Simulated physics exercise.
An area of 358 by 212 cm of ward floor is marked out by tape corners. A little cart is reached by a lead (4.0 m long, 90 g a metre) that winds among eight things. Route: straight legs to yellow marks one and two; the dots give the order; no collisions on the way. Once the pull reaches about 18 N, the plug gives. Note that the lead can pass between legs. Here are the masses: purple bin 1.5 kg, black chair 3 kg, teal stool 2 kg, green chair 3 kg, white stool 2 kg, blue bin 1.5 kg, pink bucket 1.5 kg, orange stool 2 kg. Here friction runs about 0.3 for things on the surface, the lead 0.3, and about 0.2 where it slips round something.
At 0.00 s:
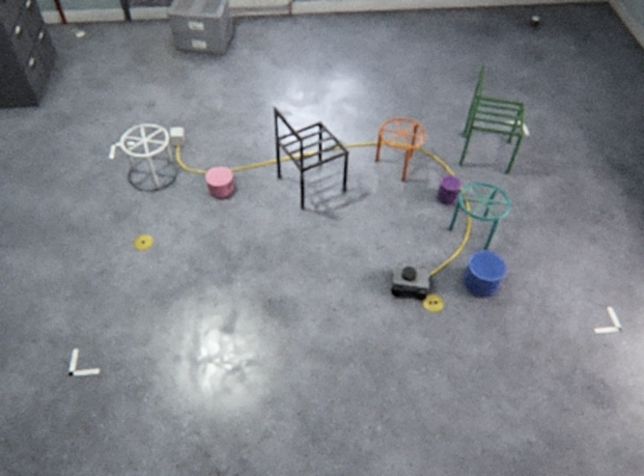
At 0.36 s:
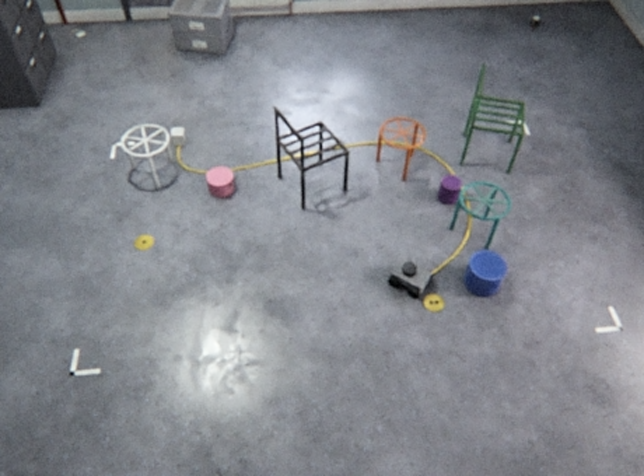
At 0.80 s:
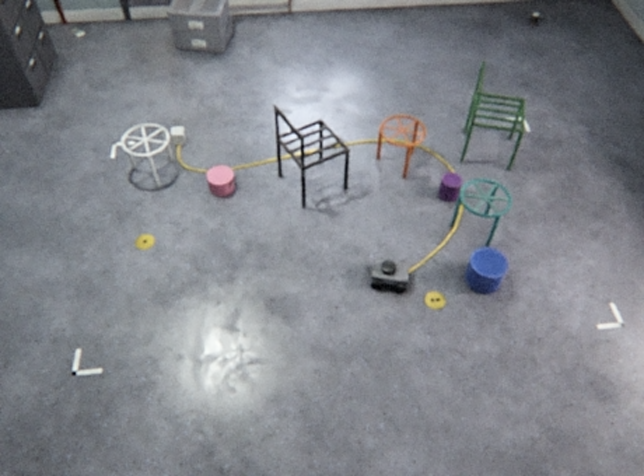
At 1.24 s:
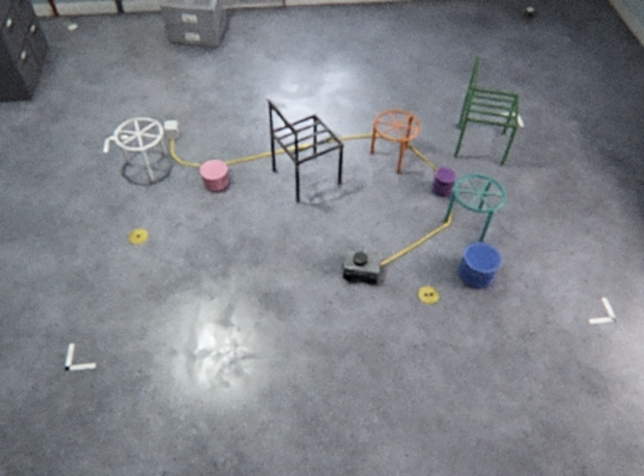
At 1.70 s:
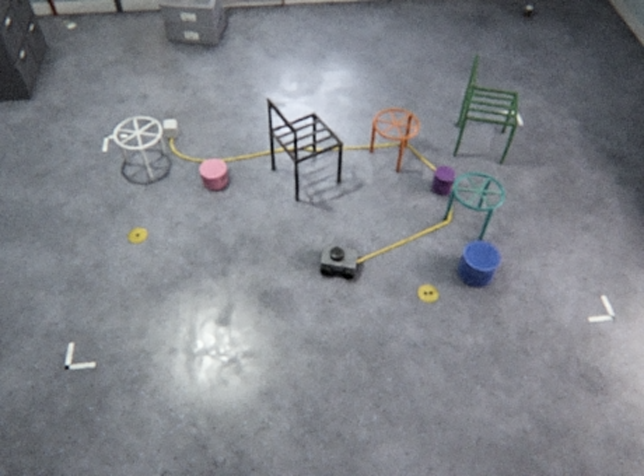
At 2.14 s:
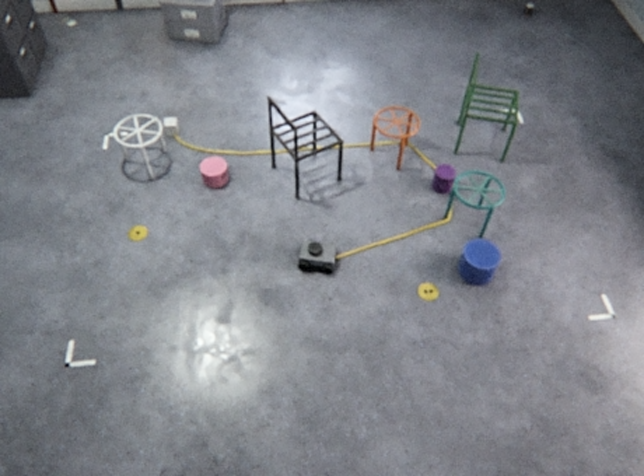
On a gray floor scattered with stools, chairs, and buckets, a small dark cart turned and rolled left from beside the blue bin, drawing the yellow lead straighter behind it around the teal stool.
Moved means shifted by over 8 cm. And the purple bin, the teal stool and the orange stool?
The purple bin is going to be dislodged; the teal stool is going to be dislodged; the orange stool is going to be dislodged.
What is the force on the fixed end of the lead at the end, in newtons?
About 0 N.
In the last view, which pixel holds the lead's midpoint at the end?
The halfway point sits near pixel (394, 183).
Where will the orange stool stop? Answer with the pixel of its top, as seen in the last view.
Check near (375, 141) - that's where it comes to rest.
After 4.7 s, cart at (206, 241), 5 N at the fixed end; teal stool 26 cm off its start, purple bin 25 cm off its start, orange stool 17 cm off its start.
After 7.3 s, cart at (192, 243), lead slack at the fixed end; teal stool 49 cm off its start, purple bin 47 cm off its start, orange stool 30 cm off its start.
After 9.8 s, cart at (313, 267), lead slack at the fixed end; teal stool 49 cm off its start at (415, 165), purple bin 47 cm off its start at (384, 168), orange stool 30 cm off its start at (375, 141).
After 12.4 s, cart at (428, 291), lead slack at the fixed end; teal stool 49 cm off its start, purple bin 47 cm off its start, orange stool 30 cm off its start.
After 12.8 s, cart at (428, 291), lead slack at the fixed end; teal stool 49 cm off its start at (415, 165), purple bin 47 cm off its start at (384, 168), orange stool 30 cm off its start at (375, 141).
